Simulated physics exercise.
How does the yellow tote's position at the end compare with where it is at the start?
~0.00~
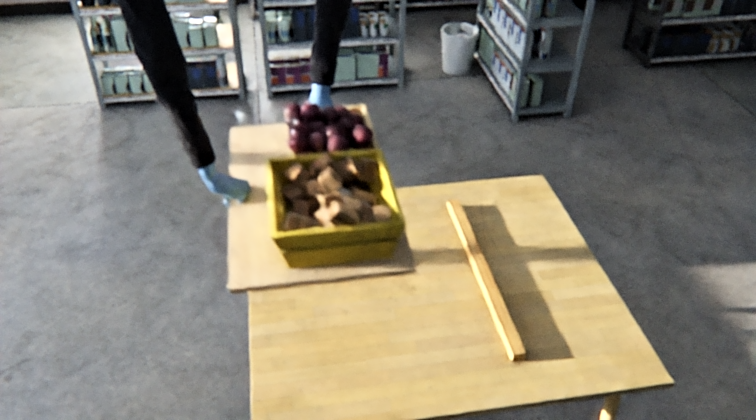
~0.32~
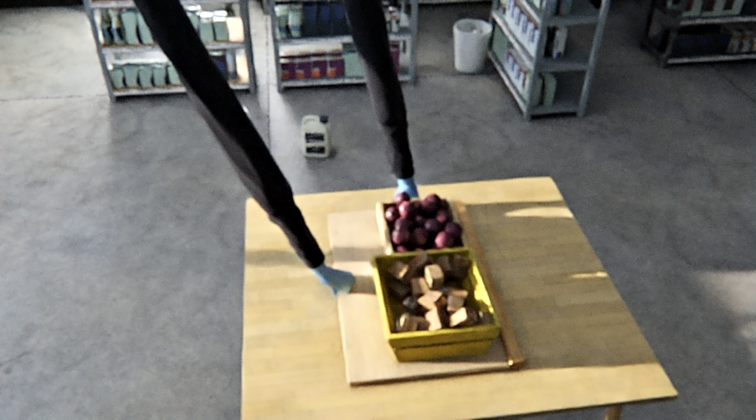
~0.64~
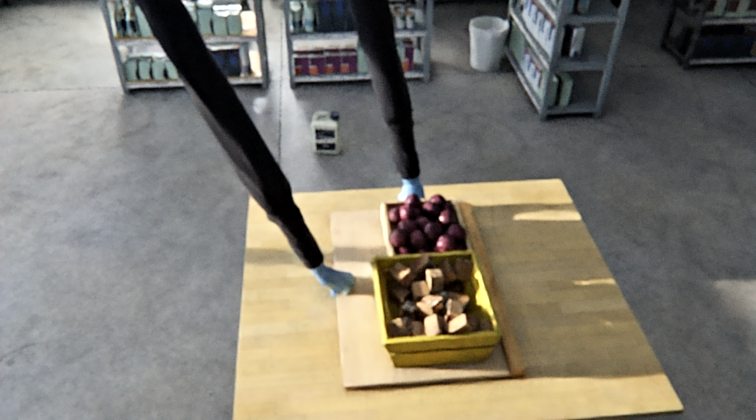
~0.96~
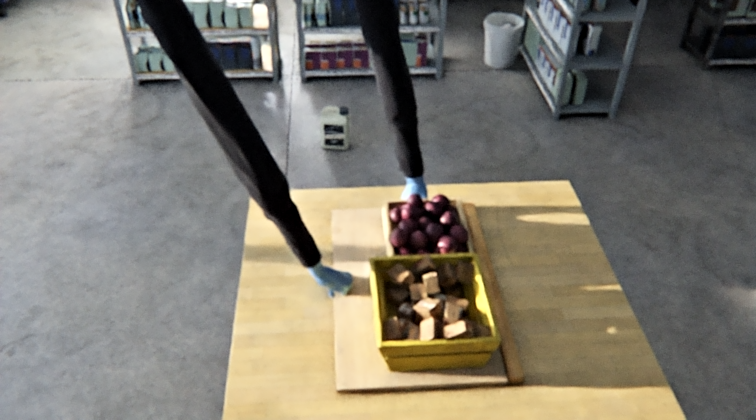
At the end the yellow tote sits farther to the right and lower in the view, beside the batten, whereas at the start it is farther left and higher, well short of the batten.
In this clip, gloved hands move a board carrying a yellow tote of small brown parcels and a wooden tote of red onions rightward and down onto a table, against a wooden batten. The board then stays still, with both totes still full.
